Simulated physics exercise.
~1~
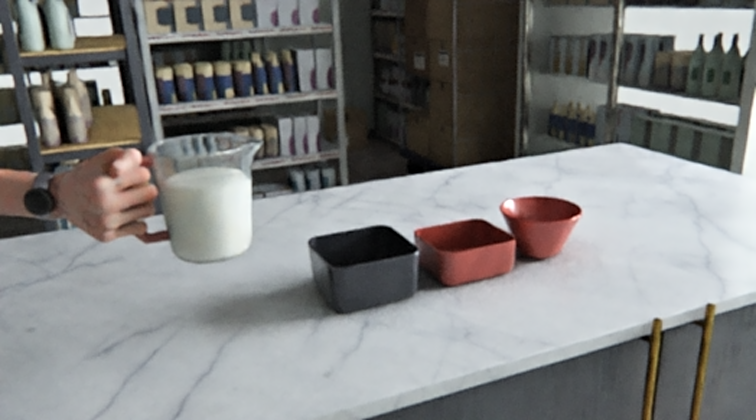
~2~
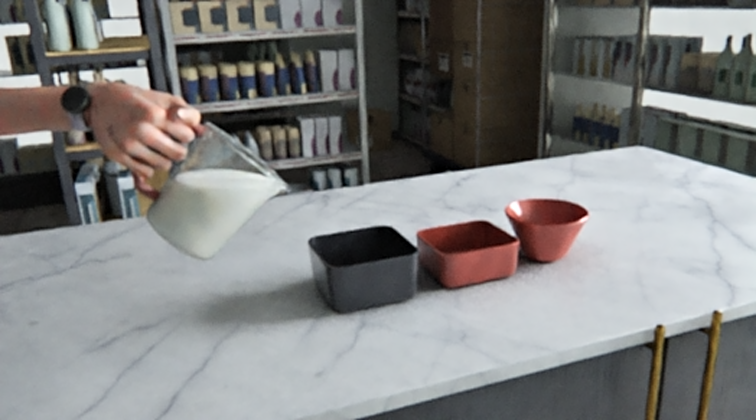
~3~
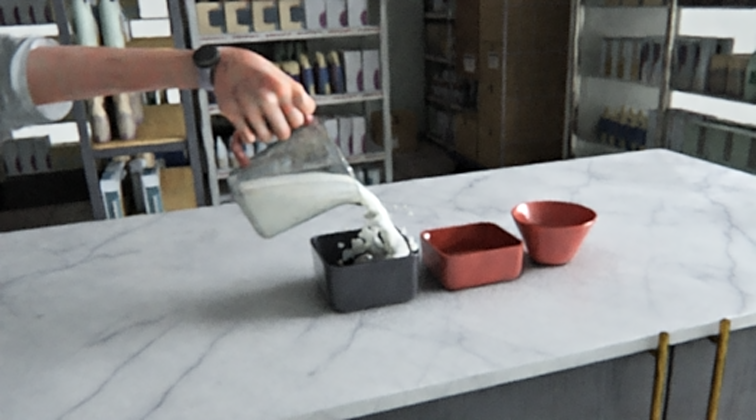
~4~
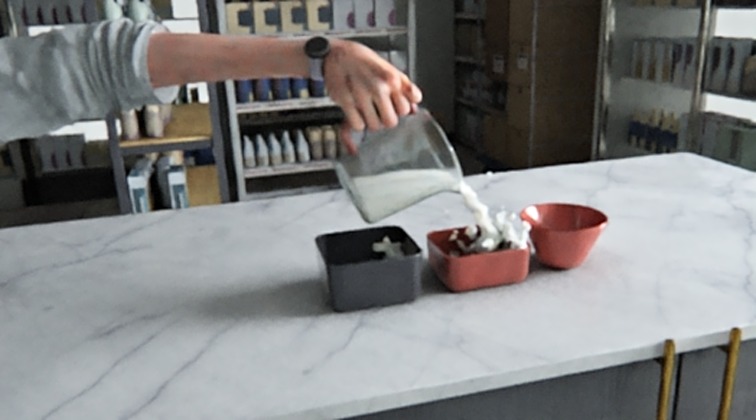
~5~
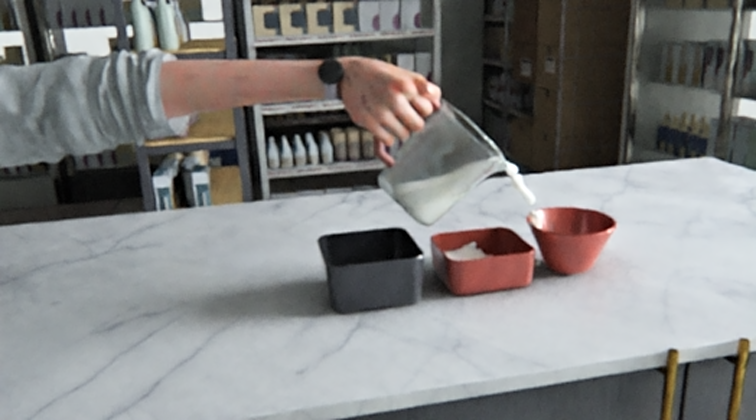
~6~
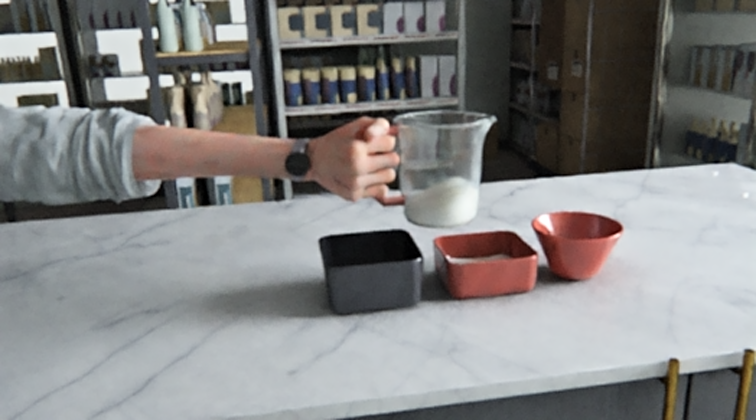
On a marble counter, a hand tilting a glass pitcher rightwards over three containers, pouring milk, then levelling it with some left.
